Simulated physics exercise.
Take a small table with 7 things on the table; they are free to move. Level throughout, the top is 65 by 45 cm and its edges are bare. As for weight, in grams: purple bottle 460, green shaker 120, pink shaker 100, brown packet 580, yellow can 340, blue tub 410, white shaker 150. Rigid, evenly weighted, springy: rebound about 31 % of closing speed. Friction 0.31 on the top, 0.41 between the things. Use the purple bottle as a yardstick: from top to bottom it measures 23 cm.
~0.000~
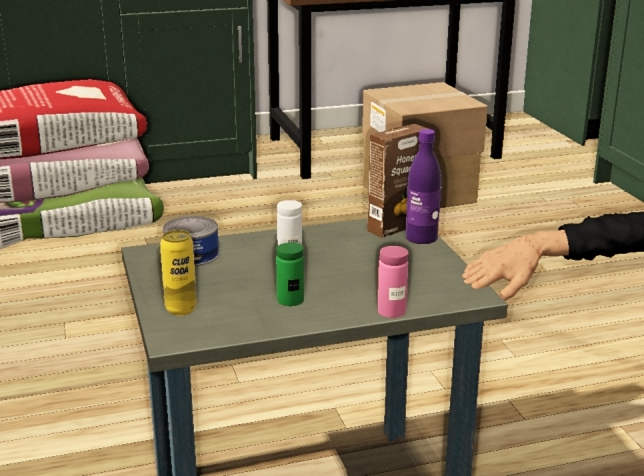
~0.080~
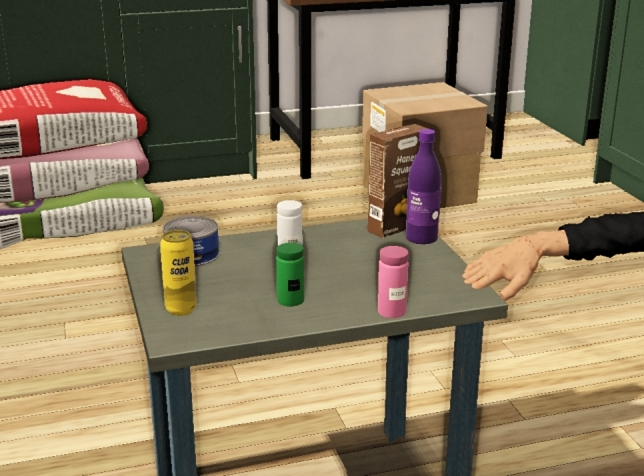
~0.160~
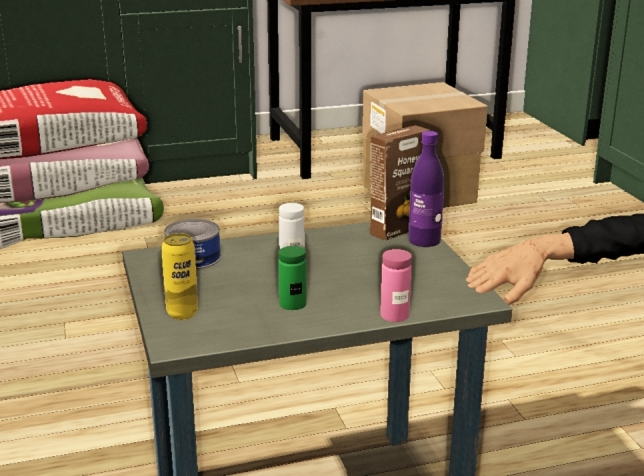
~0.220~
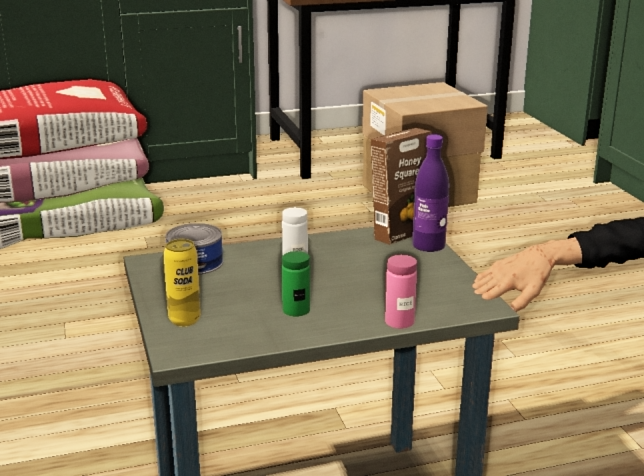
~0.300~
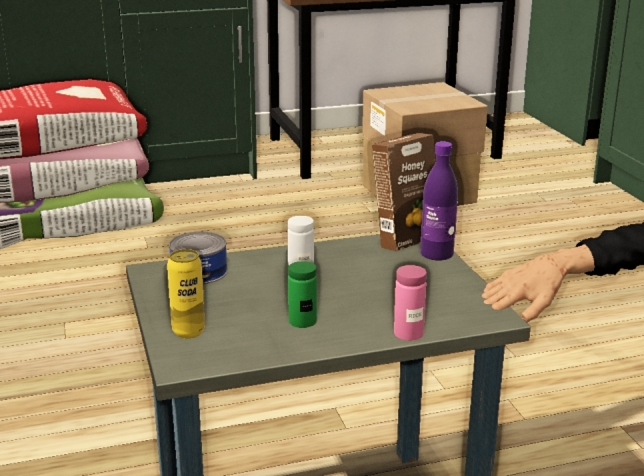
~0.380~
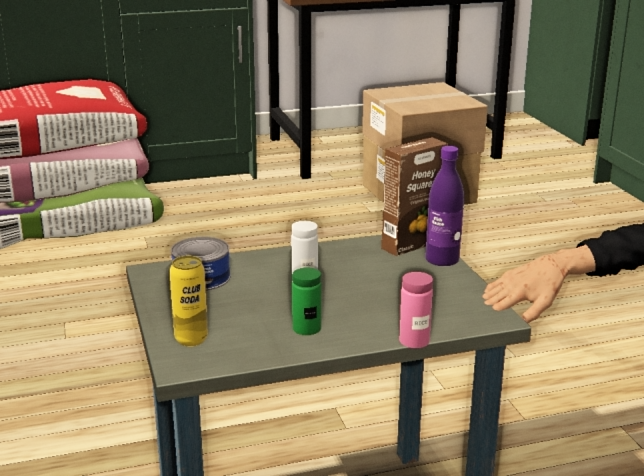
Near green cabinets, a hand pulls a laden table slightly closer and a brown box tilts.
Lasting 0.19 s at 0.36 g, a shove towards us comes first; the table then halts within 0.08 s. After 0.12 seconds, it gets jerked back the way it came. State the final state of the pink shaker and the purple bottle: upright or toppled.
Pink shaker: Toppled; purple bottle: Toppled.
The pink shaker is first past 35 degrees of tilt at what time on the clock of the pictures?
Around 0.6 s on the clock.
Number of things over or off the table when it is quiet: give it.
Count: 3.
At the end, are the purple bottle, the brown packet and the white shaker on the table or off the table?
When everything stops, the purple bottle is out of bounds, the brown packet is out of bounds, and the white shaker is still in bounds.
By 0.68 s, pink shaker now off the table; purple bottle tilted 45° near (455, 212); brown packet tilted 45°.
By 0.88 s, purple bottle now off the table; brown packet on its side.
By 1.18 s, brown packet now off the table.
By 1.48 s, things are still on the move.
When it is over (1.7 s), off the table and tipped over, purple bottle, pink shaker and brown packet; the other 4 within 5 cm of the start.
